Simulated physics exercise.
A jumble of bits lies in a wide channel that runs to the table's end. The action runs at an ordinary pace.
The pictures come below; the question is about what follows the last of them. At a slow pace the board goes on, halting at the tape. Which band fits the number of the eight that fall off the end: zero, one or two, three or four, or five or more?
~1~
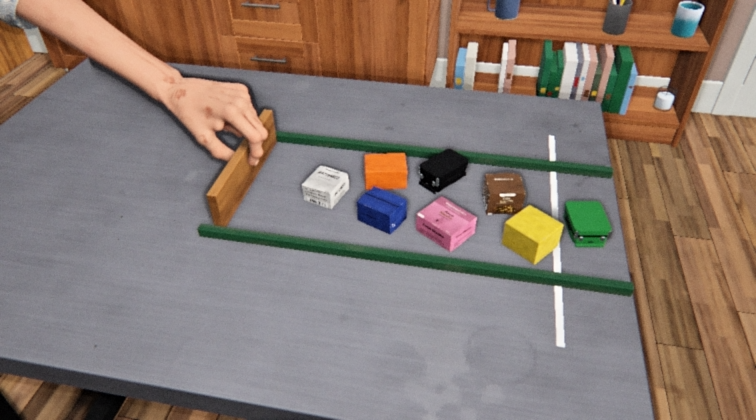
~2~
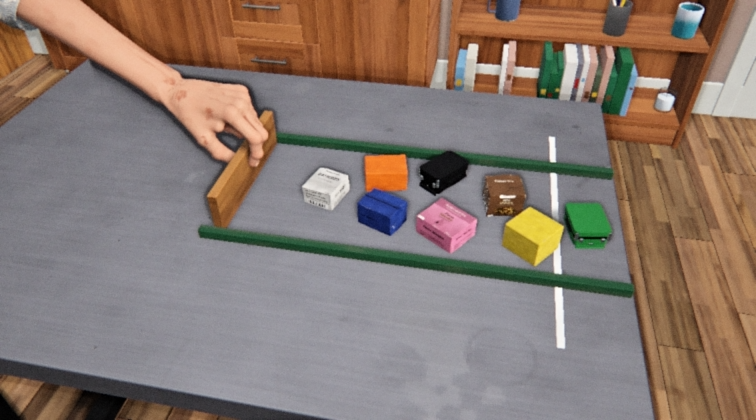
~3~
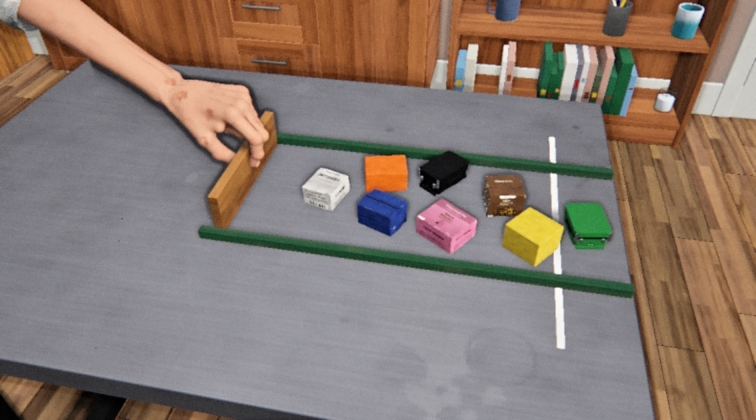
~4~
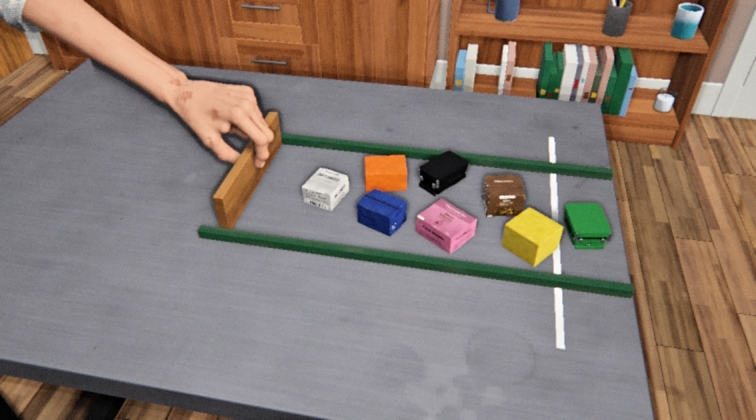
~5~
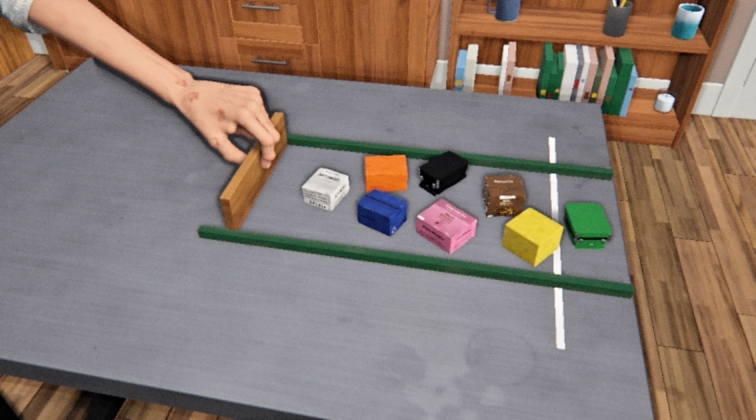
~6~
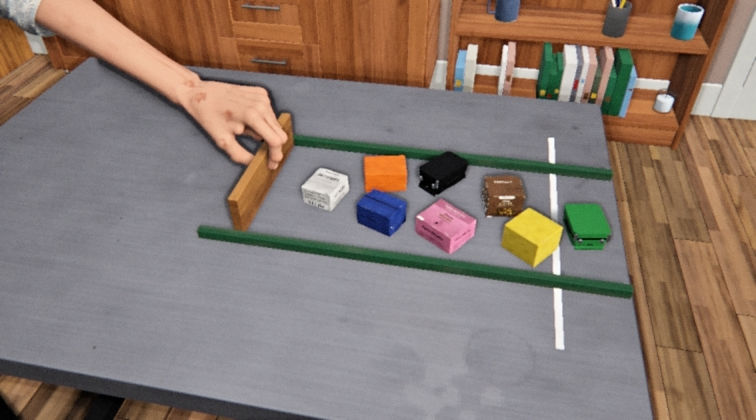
The number that tip off is going to be at least one but under three.
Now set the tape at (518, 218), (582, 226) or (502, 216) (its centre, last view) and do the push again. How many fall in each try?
0, 5, 0.
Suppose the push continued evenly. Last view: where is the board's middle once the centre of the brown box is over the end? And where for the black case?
The brown box gives roughly (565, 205), the black case roughly (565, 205).
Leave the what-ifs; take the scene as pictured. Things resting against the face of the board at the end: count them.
Tally at the end: 3.
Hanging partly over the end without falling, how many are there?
That adds up to 3.
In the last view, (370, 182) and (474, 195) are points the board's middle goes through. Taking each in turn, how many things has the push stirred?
Counts: 5 and 8.
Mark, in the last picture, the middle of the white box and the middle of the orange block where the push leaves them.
Positions - first (574, 219), then (571, 189).
Soon after, none off yet; green case at rest near (585, 227); yellow block at rest near (531, 237); brown box at rest near (503, 196).
Then, none off yet; green case at rest near (585, 227); yellow block at rest near (533, 237); brown box at rest near (503, 196).
Further on, none off yet; green case moved about its own width near (610, 220); yellow block moved well along near (614, 246); brown box moved well along near (564, 206).
At rest, the number that fall off is one or two; fallen, yellow block and green case.
